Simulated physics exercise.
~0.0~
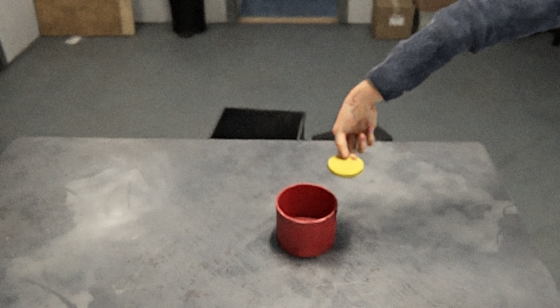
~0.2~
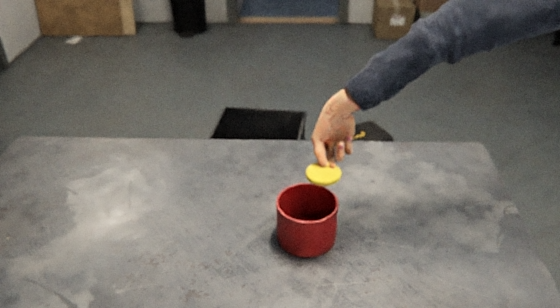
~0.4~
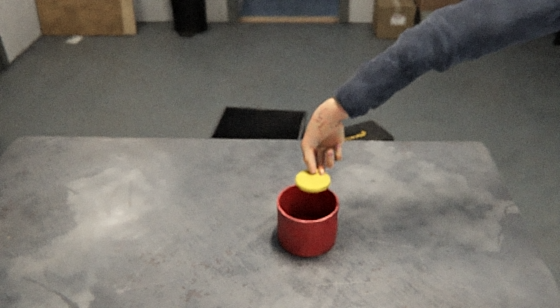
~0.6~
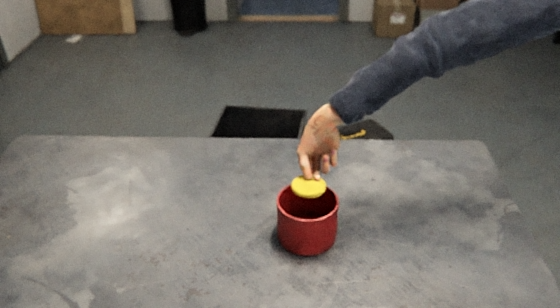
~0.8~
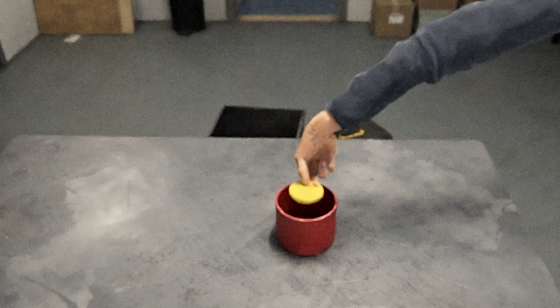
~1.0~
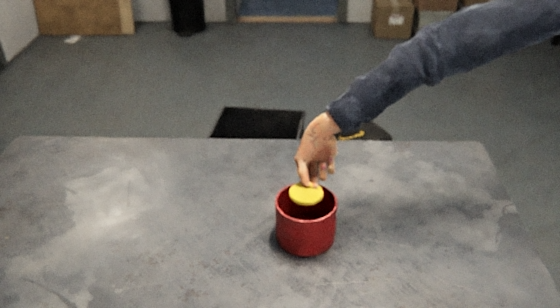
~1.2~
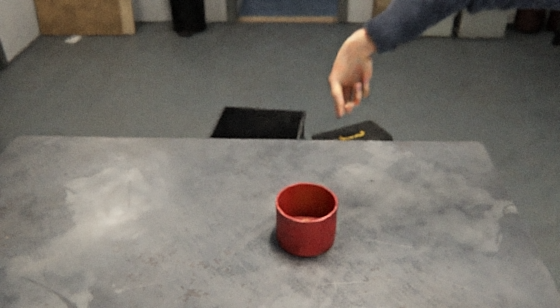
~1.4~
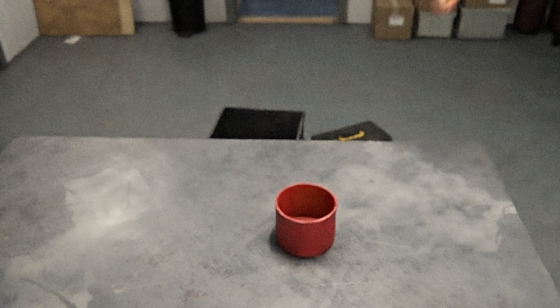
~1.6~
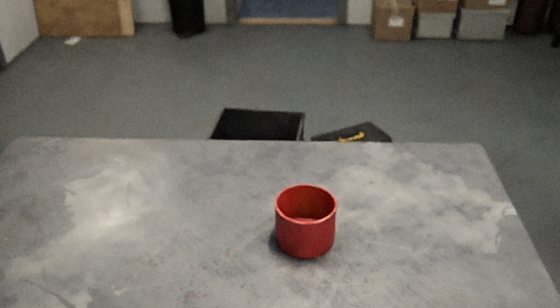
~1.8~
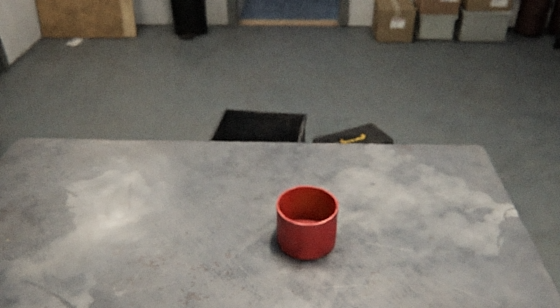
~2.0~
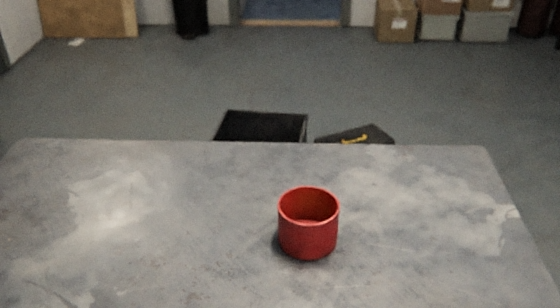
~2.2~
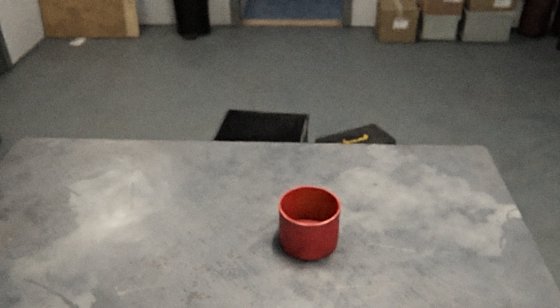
A yellow lid, held in the fingers of a hand in a dark blue sleeve, hovers behind and above a red beaker on a mottled grey table. The slightly swaying view looks down across the tabletop toward a grey floor, with boxes at the back right. The hand carries the lid left and then lowers it to the beaker's opening, where it dips within the rim. The fingers let go and the hand draws back to the upper right, out of view. The lid has dropped inside, leaving the beaker standing open in its place.
